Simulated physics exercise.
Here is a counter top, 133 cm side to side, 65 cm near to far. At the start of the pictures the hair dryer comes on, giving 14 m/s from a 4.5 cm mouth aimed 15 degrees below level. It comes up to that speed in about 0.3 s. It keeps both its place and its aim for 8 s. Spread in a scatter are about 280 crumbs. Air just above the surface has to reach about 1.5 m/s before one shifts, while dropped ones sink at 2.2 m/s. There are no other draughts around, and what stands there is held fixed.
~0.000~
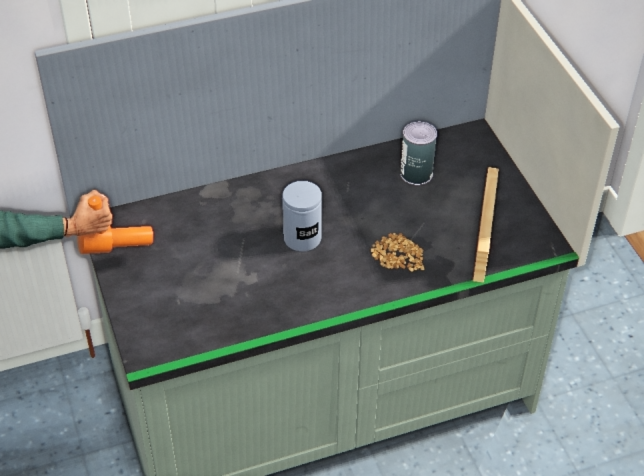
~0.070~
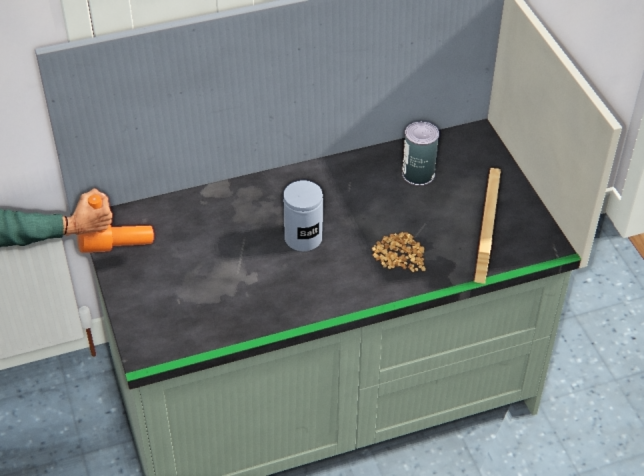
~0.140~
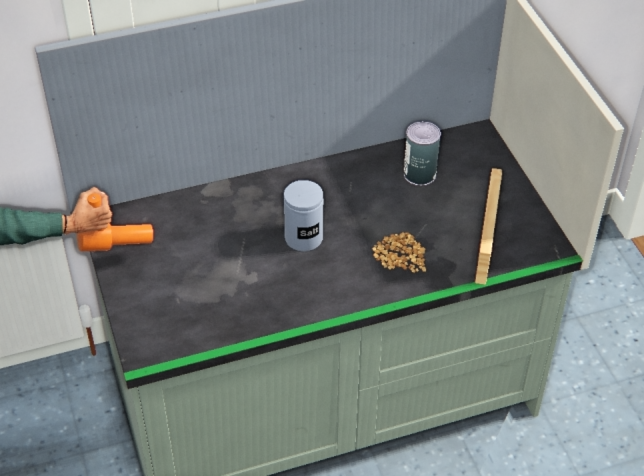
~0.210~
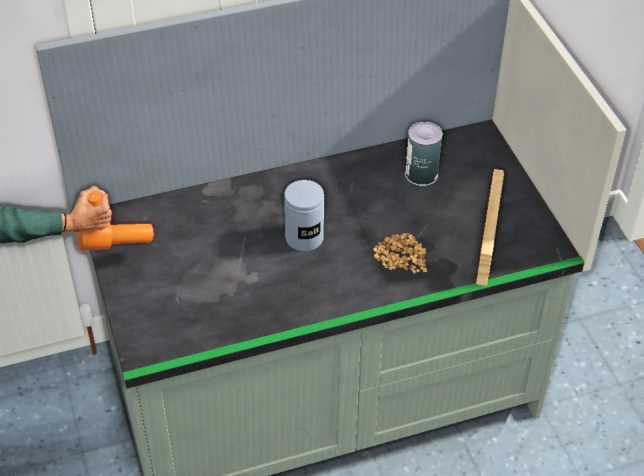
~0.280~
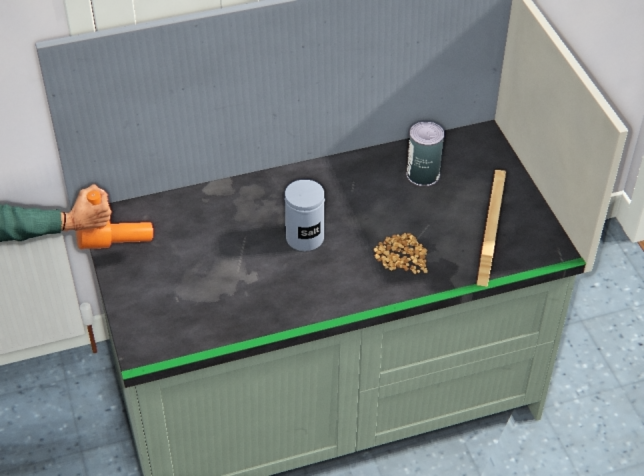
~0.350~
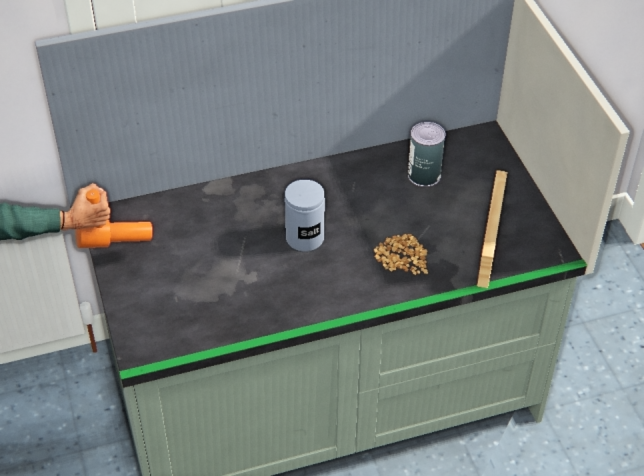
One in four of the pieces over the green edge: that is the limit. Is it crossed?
Watch it - the losses over that edge are going to stay within one in four.
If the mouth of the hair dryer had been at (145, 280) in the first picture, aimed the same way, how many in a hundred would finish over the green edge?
That would come to roughly 0 %.
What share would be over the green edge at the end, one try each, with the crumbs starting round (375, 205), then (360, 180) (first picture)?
About 60 and 5 in a hundred, in that order.
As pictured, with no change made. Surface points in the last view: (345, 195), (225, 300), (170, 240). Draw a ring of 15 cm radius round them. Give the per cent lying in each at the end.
Estimates in listed order: 0 %; 0 %; 0 %.
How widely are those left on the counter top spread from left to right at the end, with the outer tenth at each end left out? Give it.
Spread, left to right: Approx. 10 cm.
After 1.6 s, 11 % are on the move or not yet settled, 0 % are over the green edge; the middle of those still in play is near (405, 254).
After 2.6 s, 10 % are on the move or not yet settled, 0 % are over the green edge; the middle of those still in play is near (405, 254).
After 4.4 s, 9 % are on the move or not yet settled, 0 % are over the green edge; the middle of those still in play is near (405, 254).
After 8.0 s, at the end, 0 % are over the green edge; the middle of those still in play is near (405, 254).
